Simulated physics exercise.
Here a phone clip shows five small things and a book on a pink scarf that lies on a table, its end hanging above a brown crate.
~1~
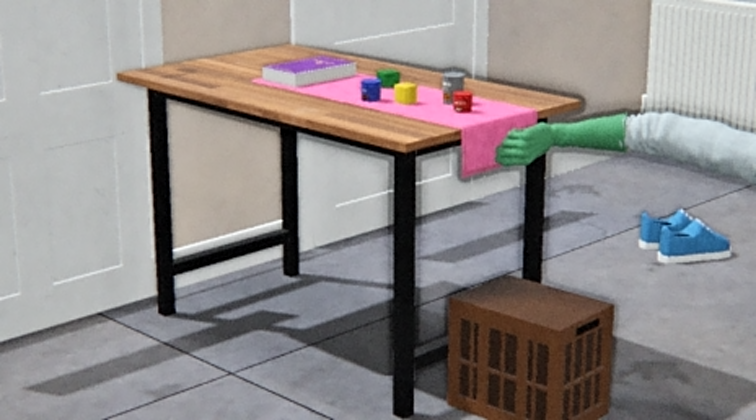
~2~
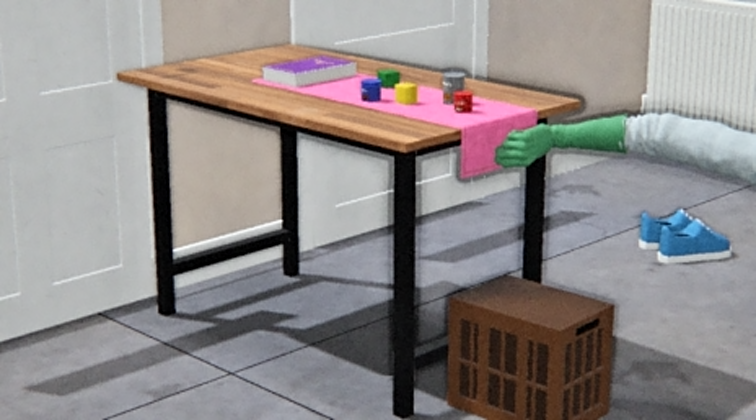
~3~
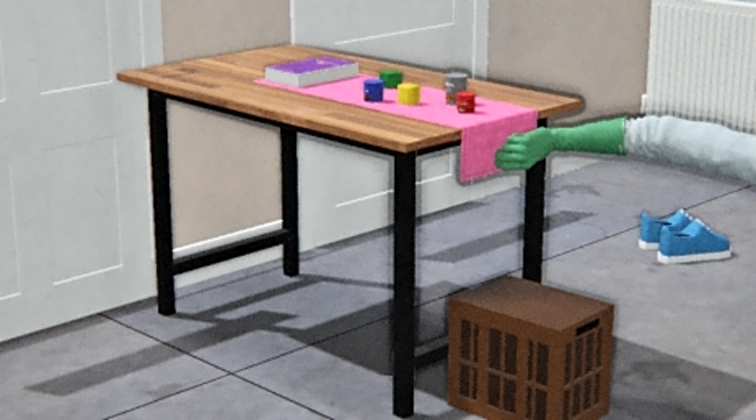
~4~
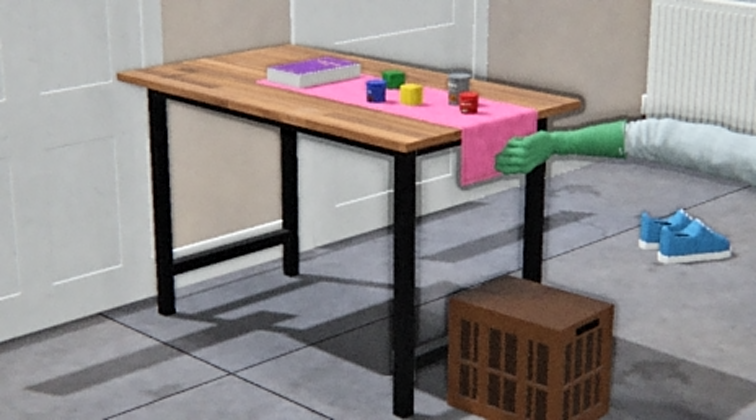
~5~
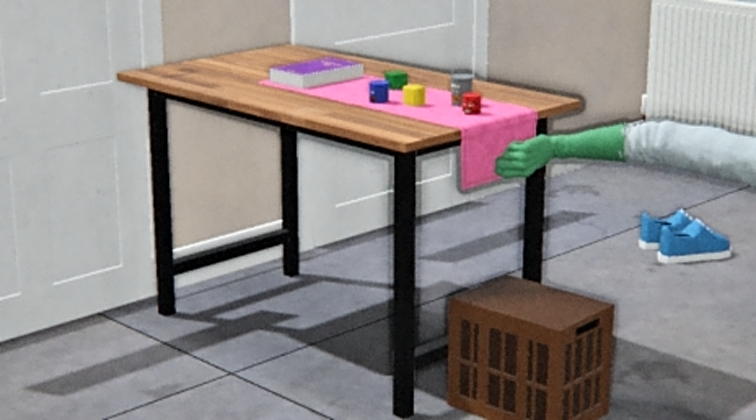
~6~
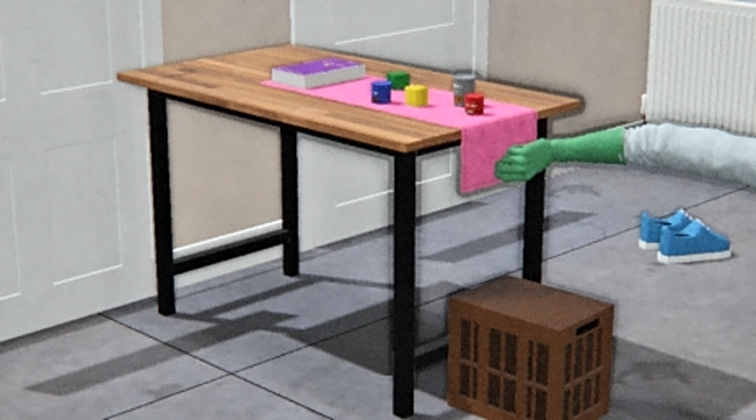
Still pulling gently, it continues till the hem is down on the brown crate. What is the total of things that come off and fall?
The total is three.
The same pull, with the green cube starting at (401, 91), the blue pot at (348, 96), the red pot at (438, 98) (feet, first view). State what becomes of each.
Green cube: Still up. Blue pot: Still up. Red pot: Off.
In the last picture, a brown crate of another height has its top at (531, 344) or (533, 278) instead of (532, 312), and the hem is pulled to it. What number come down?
That would be 4 and 2.
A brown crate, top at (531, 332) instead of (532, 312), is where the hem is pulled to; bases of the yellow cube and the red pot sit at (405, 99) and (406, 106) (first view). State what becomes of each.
As for the yellow cube, it leaves the top; as for the red pot, it leaves the top.
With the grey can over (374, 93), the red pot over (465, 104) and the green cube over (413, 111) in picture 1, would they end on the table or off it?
Record - grey can retained; red pot lost; green cube lost.
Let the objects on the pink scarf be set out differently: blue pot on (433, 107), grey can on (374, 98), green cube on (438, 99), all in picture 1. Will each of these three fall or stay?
Blue pot: Gone off. Grey can: Still up. Green cube: Gone off.
A little later, hem near (499, 236); red pot gone.
Next, hem near (500, 279); red pot and grey can gone.
When it is over, hem on the crate; red pot, grey can and yellow cube gone. It carries off three.
